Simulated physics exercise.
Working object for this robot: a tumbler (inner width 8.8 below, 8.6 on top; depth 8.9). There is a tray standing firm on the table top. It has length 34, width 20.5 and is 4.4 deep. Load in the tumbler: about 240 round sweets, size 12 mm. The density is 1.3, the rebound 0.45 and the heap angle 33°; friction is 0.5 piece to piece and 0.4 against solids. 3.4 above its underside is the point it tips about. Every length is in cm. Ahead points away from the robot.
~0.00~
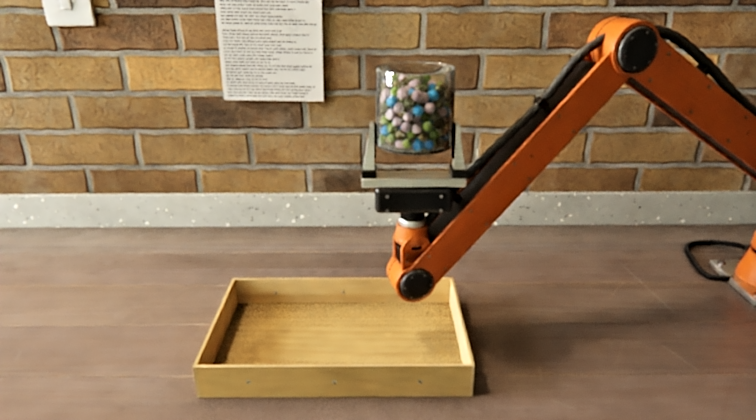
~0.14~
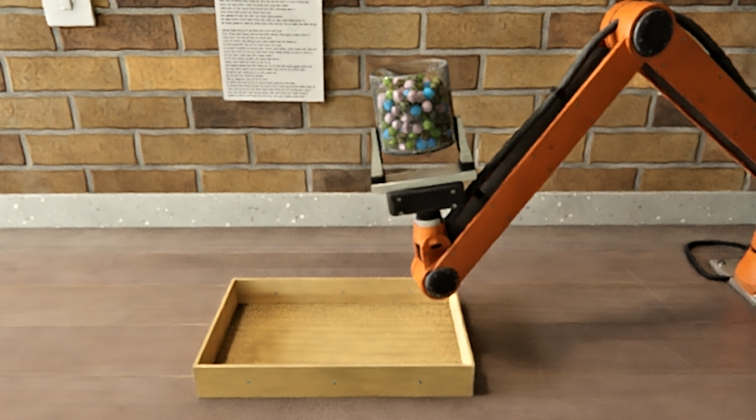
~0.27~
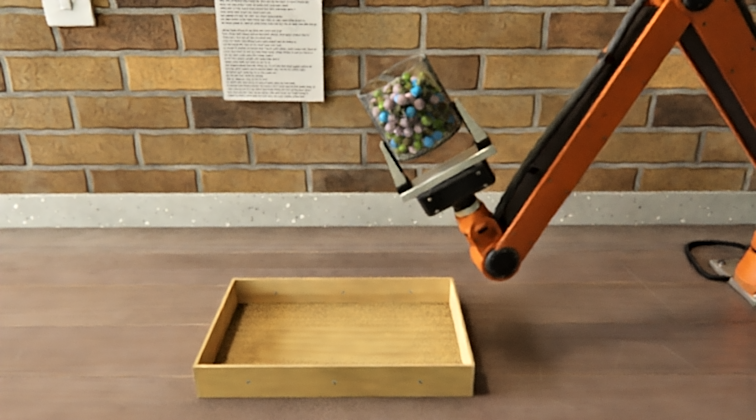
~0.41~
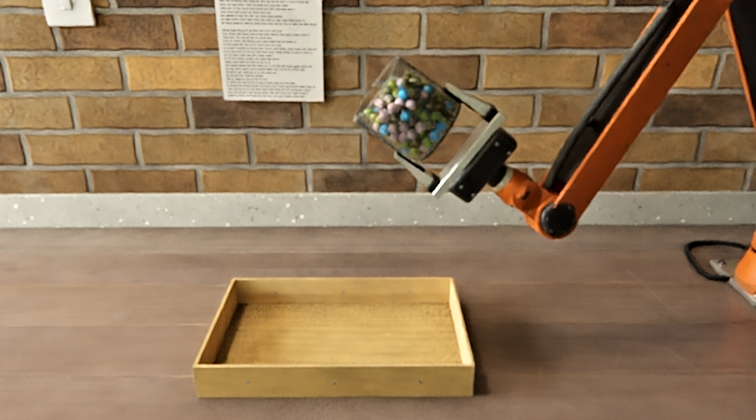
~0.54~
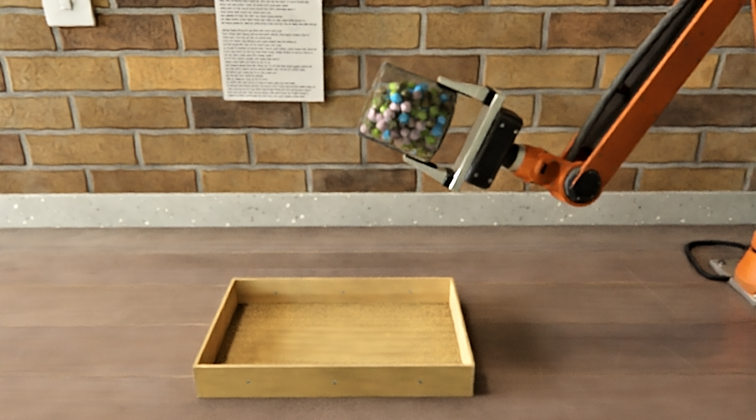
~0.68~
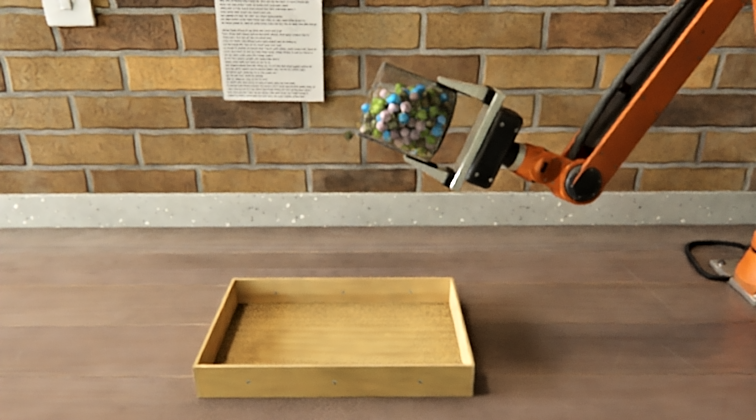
An orange robot arm reaches in from the right, seen from a fixed, level view over a brown wooden table before a brick wall with a pinned sheet of text. Its gripper holds a clear tumbler of small green, blue and purple round sweets above a shallow yellowish wooden tray. The arm draws back and tilts the tumbler steeply leftward, the sweets shift toward its mouth, and one sweet leaves it.
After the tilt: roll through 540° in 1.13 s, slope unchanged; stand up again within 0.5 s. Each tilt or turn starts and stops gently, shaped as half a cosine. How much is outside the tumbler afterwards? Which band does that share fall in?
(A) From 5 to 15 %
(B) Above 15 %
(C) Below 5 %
(A) From 5 to 15 %.
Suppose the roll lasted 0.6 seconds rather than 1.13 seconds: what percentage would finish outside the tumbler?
In that case around 5 percent.
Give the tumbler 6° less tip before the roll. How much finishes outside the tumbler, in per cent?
Roughly 5 %.
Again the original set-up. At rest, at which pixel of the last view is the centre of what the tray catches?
At about (308, 357).
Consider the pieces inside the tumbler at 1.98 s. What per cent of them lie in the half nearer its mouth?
Mouth-half share: Approx. 35 in a hundred.
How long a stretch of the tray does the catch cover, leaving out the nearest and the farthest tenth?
20 cm or thereabouts.
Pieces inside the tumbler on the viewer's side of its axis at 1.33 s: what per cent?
60 per cent.
By 1.33 s, tipped 68°, highest piece 38 above the table; 228 in the tumbler, 5 in the tray, 3 in flight or on a rim.
By 1.98 s, tipped 50°, highest piece 37 above the table; 216 in the tumbler, 19 in the tray, 1 in flight or on a rim.
By 2.51 s, upright, highest piece 39 above the table; 216 in the tumbler, 20 in the tray.
By 3.21 s, upright, highest piece 39 above the table; 216 in the tumbler, 20 in the tray.
Final count, 216 in the tumbler, 20 in the tray. That is 8 % outside the tumbler.
